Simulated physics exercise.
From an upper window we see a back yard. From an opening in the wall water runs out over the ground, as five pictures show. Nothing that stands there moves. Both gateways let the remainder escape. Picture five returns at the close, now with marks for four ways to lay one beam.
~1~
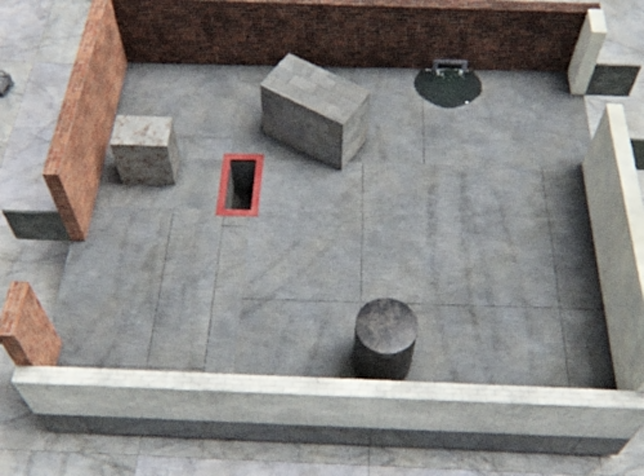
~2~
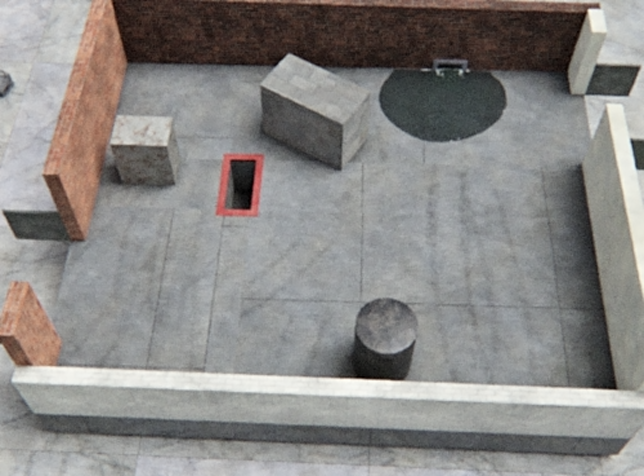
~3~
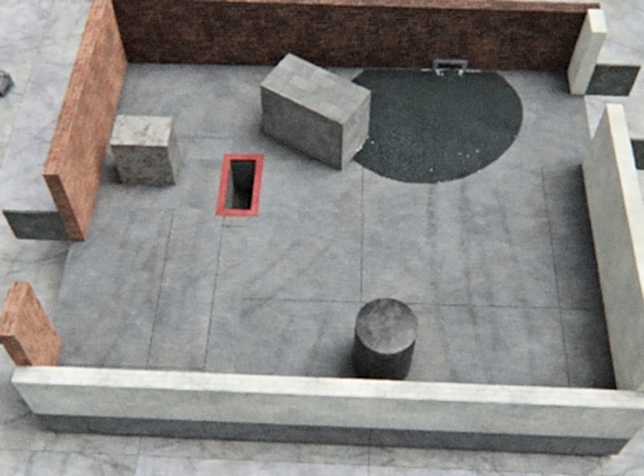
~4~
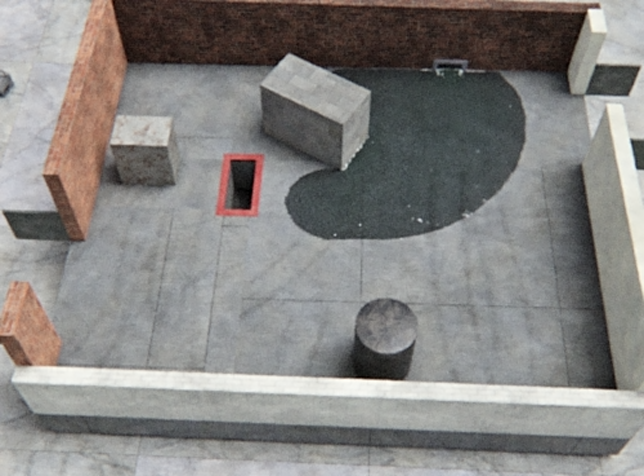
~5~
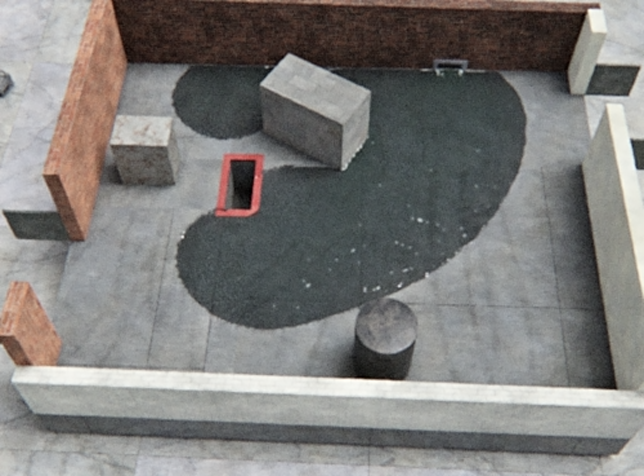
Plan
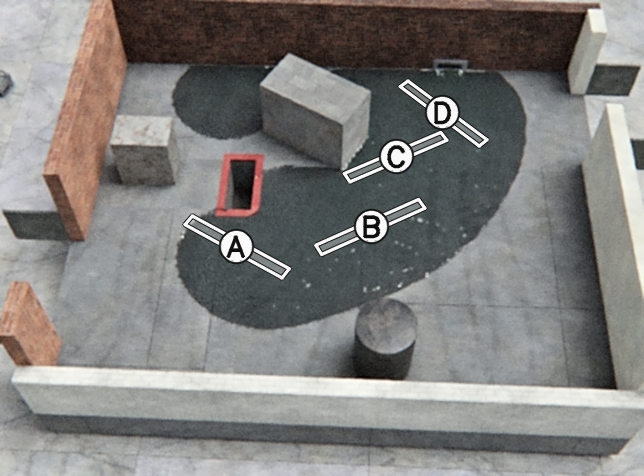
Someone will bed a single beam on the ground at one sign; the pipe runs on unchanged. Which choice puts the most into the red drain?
Use place A.
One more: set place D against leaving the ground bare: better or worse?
It is worse.
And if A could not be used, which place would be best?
That is place B.
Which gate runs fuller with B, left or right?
The left one.
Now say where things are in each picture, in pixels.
Outfall at (450, 66); red drain at (240, 184); open gate at (74, 290); open gate at (576, 128); water covers 2 % of the ground and shows as far out as (420, 93); red drain still dry.
Water covers 6 % of the ground and shows as far out as (401, 125); red drain still dry.
Water covers 13 % of the ground and shows as far out as (365, 162); red drain still dry.
Water covers 22 % of the ground and shows as far out as (309, 222); red drain still dry.
Water covers 38 % of the ground and shows as far out as (209, 301); red drain taking water.
On the marked copy, A from (188, 220) to (285, 273); B from (318, 249) to (421, 203); C from (347, 177) to (443, 136); D from (404, 83) to (483, 142).
For place A, about 23 % of the stream runs into the red drain, about 75 % out by the gates.
For place B, about 14 % of the stream runs into the red drain, about 84 % out by the gates.
For place C, about 3 % of the stream runs into the red drain, about 95 % out by the gates.
For place D, about 2 % of the stream runs into the red drain, about 95 % out by the gates.
